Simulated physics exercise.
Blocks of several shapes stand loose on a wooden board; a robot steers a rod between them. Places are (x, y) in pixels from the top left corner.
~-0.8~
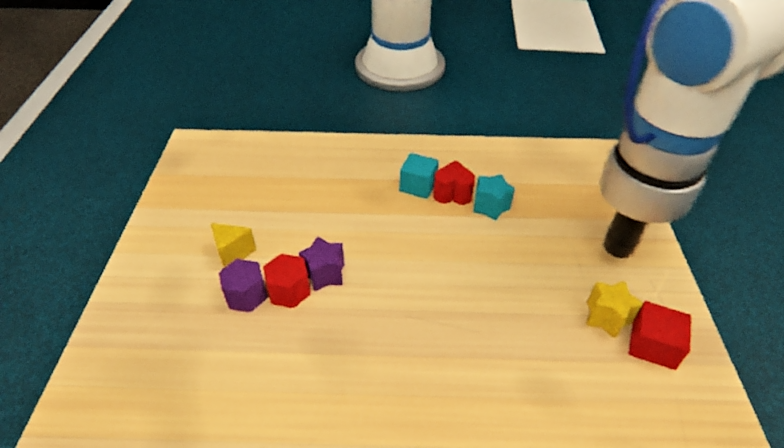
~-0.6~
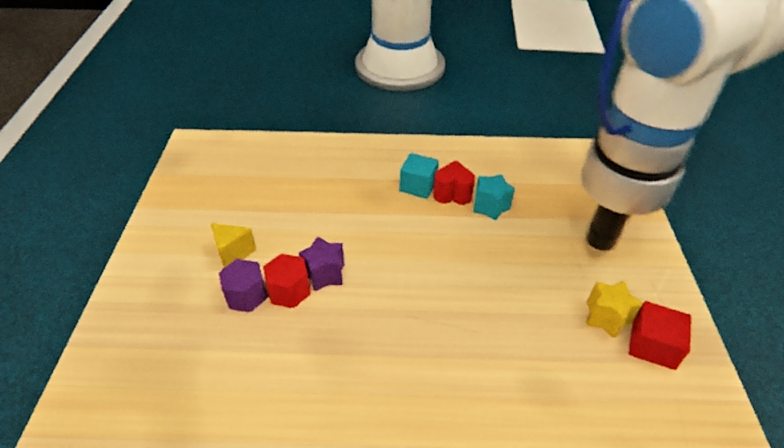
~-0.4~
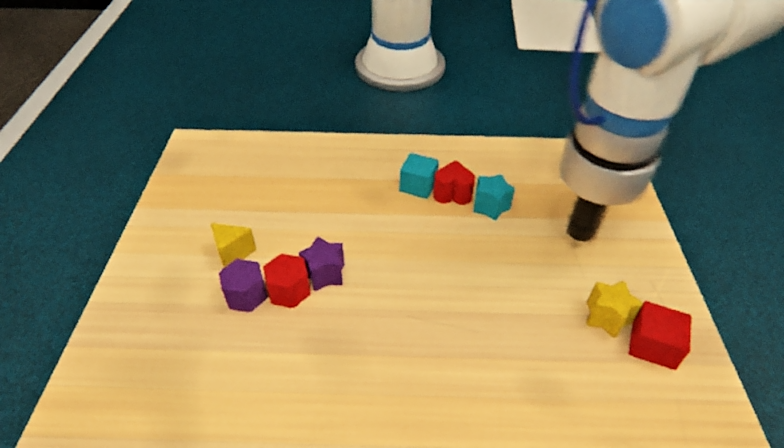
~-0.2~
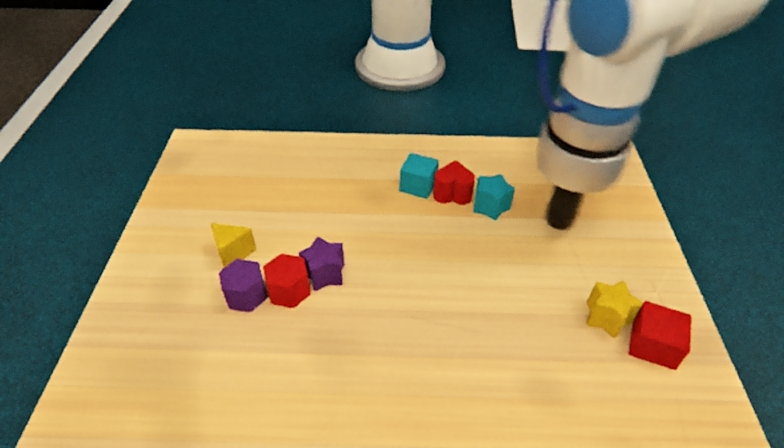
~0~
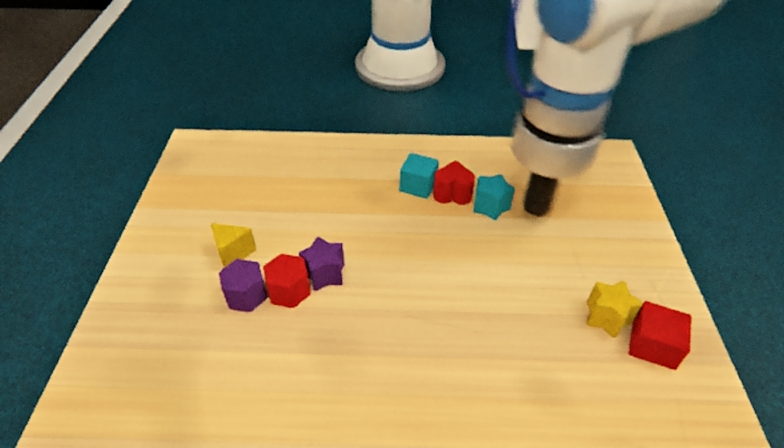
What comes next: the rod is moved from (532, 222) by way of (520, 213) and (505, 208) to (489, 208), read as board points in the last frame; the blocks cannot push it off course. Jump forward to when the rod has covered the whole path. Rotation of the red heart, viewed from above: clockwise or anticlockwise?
Anticlockwise, looking down.
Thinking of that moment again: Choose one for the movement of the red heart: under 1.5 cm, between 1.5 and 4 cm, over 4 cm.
Between 1.5 and 4 cm.
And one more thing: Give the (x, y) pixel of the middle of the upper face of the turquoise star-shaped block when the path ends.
Its top centre lands on (470, 172).
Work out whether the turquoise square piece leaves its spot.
Once the path is done, it is somewhere new.
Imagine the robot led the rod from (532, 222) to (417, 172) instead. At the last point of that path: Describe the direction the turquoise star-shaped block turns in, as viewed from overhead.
Twists clockwise.
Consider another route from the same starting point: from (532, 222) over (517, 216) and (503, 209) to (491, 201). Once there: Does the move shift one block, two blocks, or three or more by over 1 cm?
The answer is three or more blocks.
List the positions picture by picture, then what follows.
In the first frame, lower end of the rod (618, 248), tops of blocks, turquoise square piece (420, 164), red heart (455, 173), turquoise star-shaped block (495, 185).
In the second frame, rod (601, 241), blocks as before.
In the third frame, rod (581, 232), blocks as before.
In the fourth frame, rod (559, 221), blocks as before.
In the fifth frame, rod (536, 208), turquoise square piece (420, 164), red heart (455, 173), turquoise star-shaped block (495, 185).
On the path given first. Halfway along, rod (516, 195); red heart (448, 172); turquoise star-shaped block (485, 180).
At the end, rod (492, 194); turquoise square piece (405, 163); red heart (437, 166), turned 30° anticlockwise; turquoise star-shaped block (470, 172).
